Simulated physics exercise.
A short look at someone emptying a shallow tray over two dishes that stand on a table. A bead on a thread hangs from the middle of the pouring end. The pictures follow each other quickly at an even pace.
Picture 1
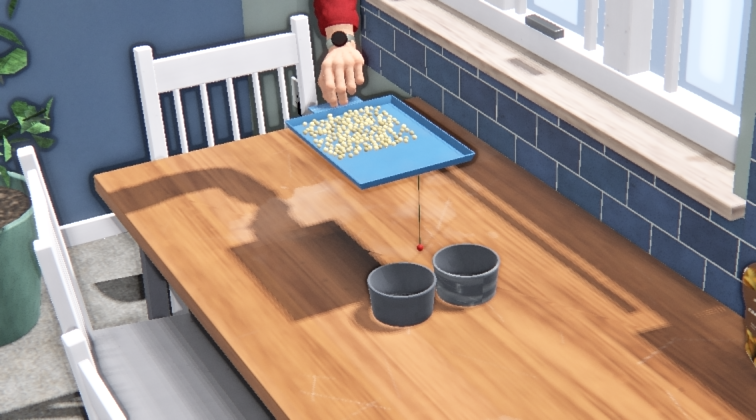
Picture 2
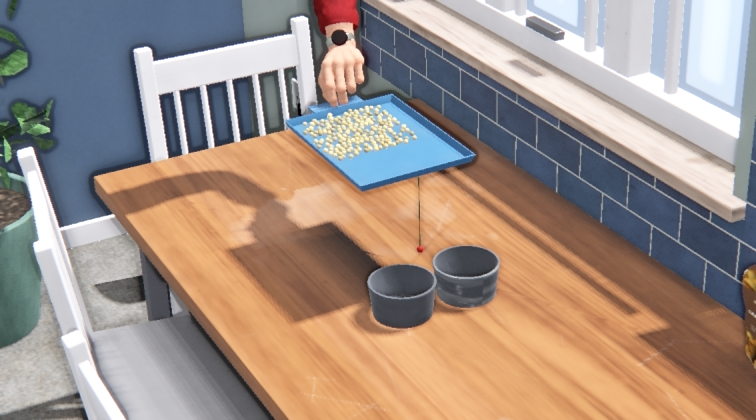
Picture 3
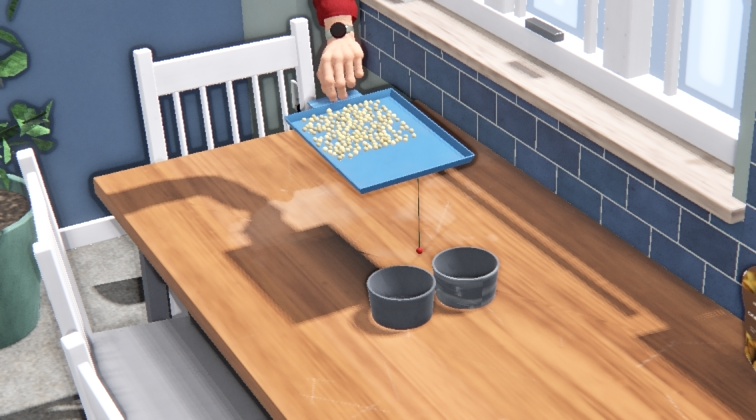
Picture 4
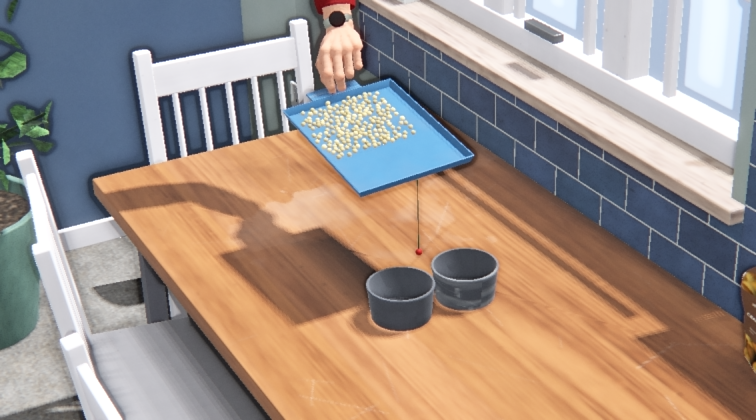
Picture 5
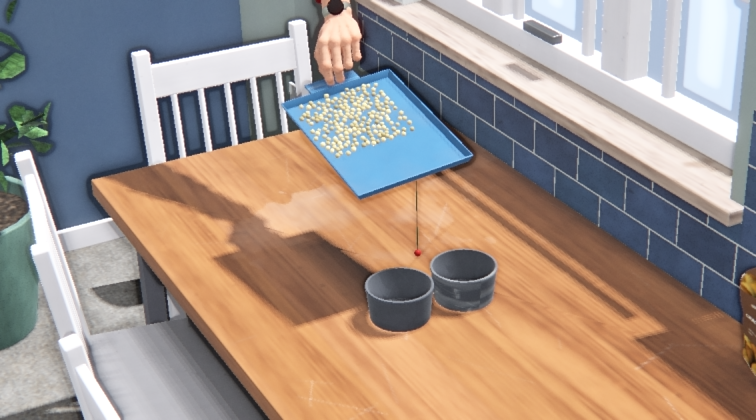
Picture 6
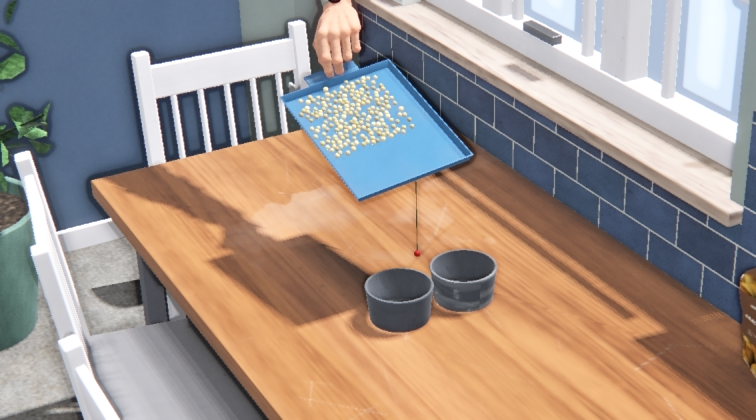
A hand held a blue tray of small pale beans above a wooden table with two dark dishes, then raised the back of it, steadily tilting the tray while its front left corner dipped slightly.
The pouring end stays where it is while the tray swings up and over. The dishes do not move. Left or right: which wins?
Fuller: The left dish.
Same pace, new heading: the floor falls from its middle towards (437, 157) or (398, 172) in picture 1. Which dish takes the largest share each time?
In turn: The right-hand dish; the left dish.
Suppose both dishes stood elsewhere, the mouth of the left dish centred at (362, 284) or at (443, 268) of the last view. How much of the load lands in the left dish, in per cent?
The first gives 70 %, the second 0 %.
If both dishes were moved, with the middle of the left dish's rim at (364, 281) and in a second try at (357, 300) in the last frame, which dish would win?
First the left-hand dish, then the left one.
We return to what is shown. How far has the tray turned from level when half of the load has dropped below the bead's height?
Near 65 degrees.
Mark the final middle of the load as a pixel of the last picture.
Close to (385, 323).
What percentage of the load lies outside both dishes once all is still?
Near 50 %.
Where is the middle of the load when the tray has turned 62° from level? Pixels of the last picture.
Near (380, 268).
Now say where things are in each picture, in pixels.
The first picture shows corners of the pouring end at (362, 182) and (471, 153), level; middle of the load at (359, 130), soya beans; left dish at (418, 307); right dish at (483, 287); bead on its thread at (420, 248).
The second picture shows corners of the pouring end at (362, 184) and (471, 154), level; middle of the load at (359, 130).
The third picture shows corners of the pouring end at (361, 187) and (471, 155), tipped barely, lowest at the left corner; middle of the load at (358, 127).
The fourth picture shows corners of the pouring end at (361, 190) and (470, 155), tipped a little, lowest at the left corner; middle of the load at (357, 122).
The fifth picture shows corners of the pouring end at (360, 193) and (469, 154), tipped a little, lowest at the left corner; middle of the load at (356, 117).
The sixth picture shows corners of the pouring end at (359, 195) and (469, 154), tipped clearly, lowest at the left corner; middle of the load at (350, 114); left dish at (416, 313); right dish at (480, 293).
Soon after the last picture, tray tipped steeply; about a third on the tray; about a quarter in the left dish; about a quarter outside both; about a quarter in the air.
A little later, tray tipped past a quarter turn; about half in the left dish; about half outside both; a stray few in the air.
Later still, tray tipped past a quarter turn; about half in the left dish; about half outside both.
At rest, tray tipped past a quarter turn; about half in the left dish; none in the right dish; about half outside both.
